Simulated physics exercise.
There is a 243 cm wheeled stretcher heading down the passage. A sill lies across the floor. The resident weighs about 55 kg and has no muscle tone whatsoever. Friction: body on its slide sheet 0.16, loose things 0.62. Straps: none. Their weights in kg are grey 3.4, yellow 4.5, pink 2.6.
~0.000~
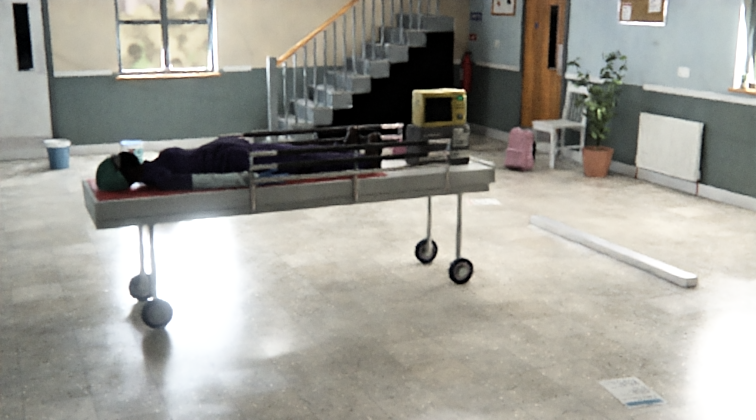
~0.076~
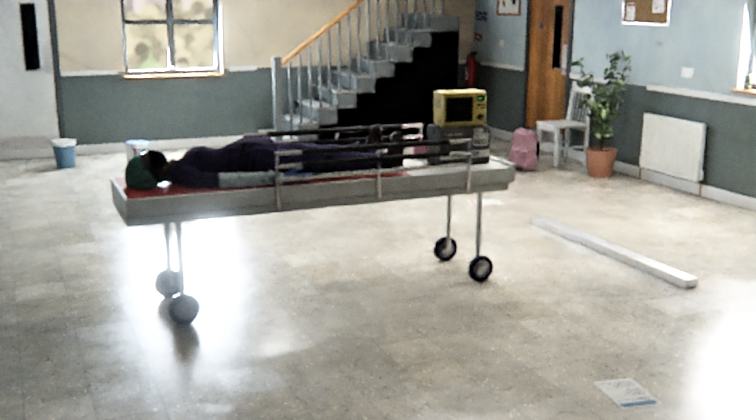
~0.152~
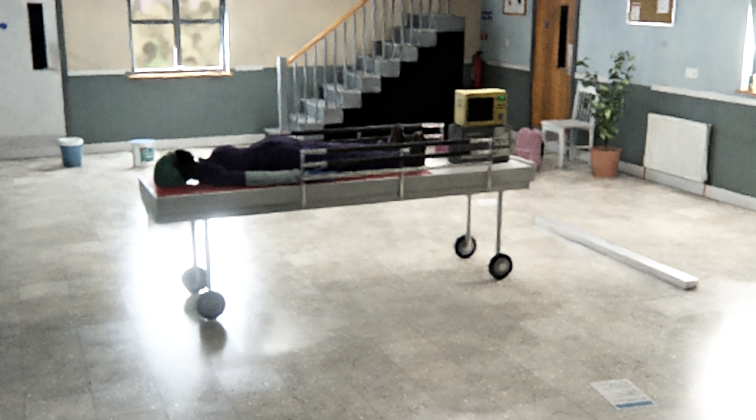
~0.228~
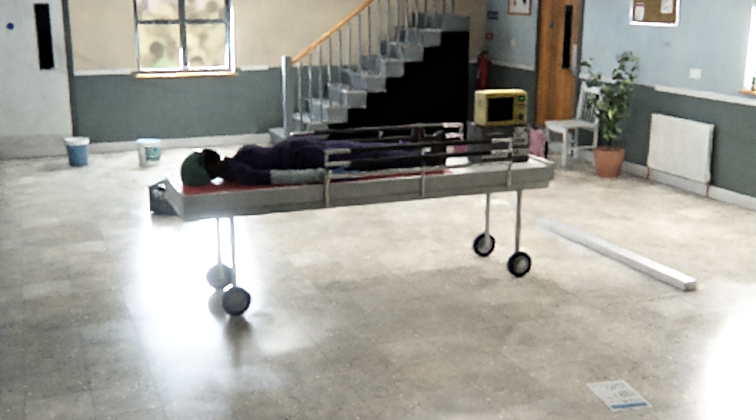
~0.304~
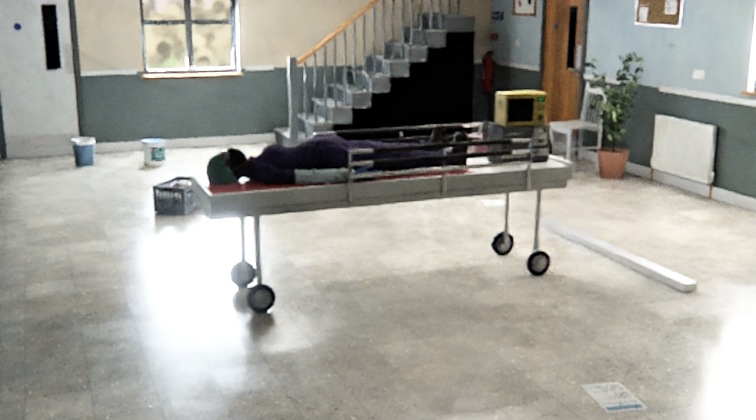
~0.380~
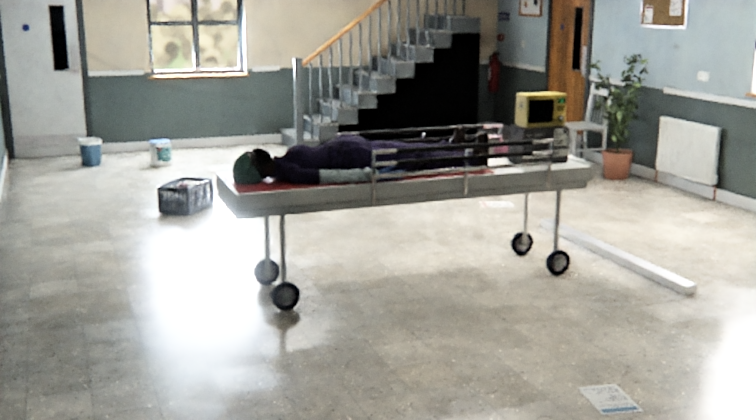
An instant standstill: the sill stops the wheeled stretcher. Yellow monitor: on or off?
Result: Shed.
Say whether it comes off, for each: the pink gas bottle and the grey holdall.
Pink gas bottle: Lost. Grey holdall: Retained.
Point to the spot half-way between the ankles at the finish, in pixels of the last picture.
I'd put it at roughly (584, 153).
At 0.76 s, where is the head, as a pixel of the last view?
Near (366, 161).
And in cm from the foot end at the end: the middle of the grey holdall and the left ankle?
Result: Grey holdall = 20 cm short, left ankle = 30 cm short.
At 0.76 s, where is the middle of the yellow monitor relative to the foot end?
Measured short of the mark: Approx. 5 cm.
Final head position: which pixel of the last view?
I'd put it close to (389, 159) in the last view.
It happens at 0.61 s.
After 0.76 s the yellow monitor is 7 cm short of the foot end, tilted 10°, near (625, 103) in the last picture's view.
After 1.01 s the yellow monitor is 20 cm past the foot end, tilted 40°, near (654, 125) in the last picture's view; the pink gas bottle 8 cm past the foot end, tilted 20°.
After 1.31 s the yellow monitor is 54 cm past the foot end, tilted 95°, near (678, 229) in the last picture's view.
When all is still (2.6 s), grey holdall stays on; yellow monitor drops off; pink gas bottle drops off; left ankle stops short of the foot end.
